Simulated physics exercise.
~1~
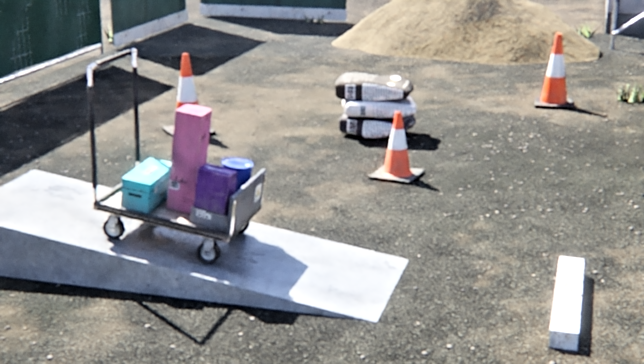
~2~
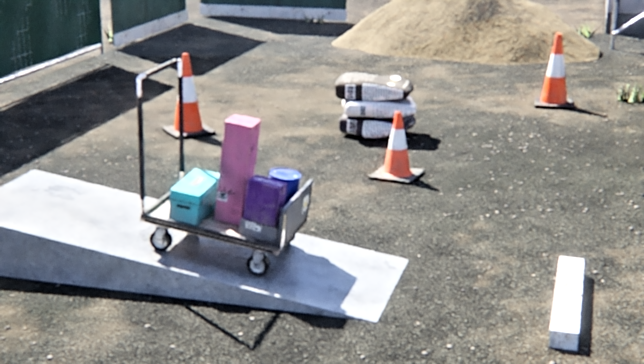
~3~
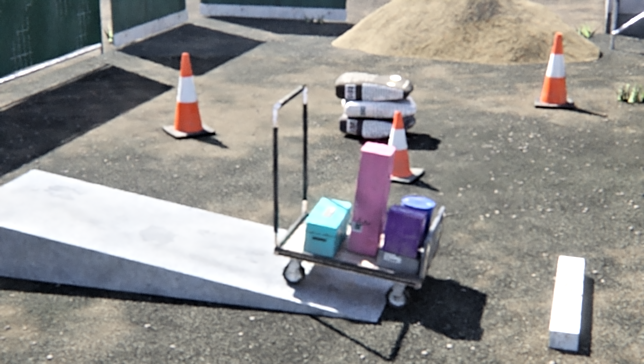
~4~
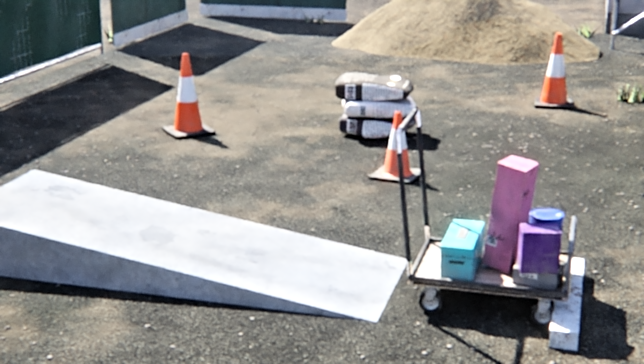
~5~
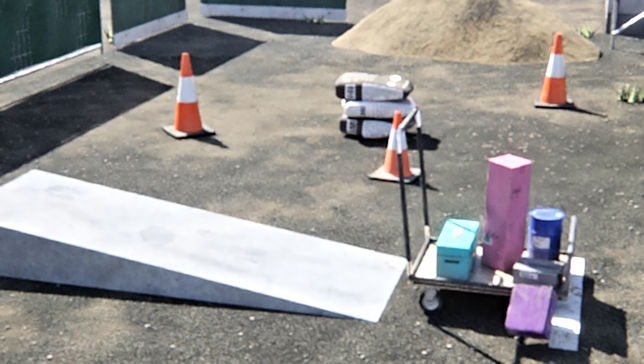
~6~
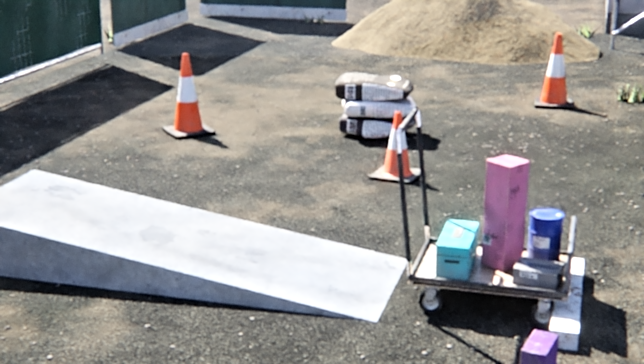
A loaded trolley rolls down a ramp to a kerb, and a purple box tumbles off.
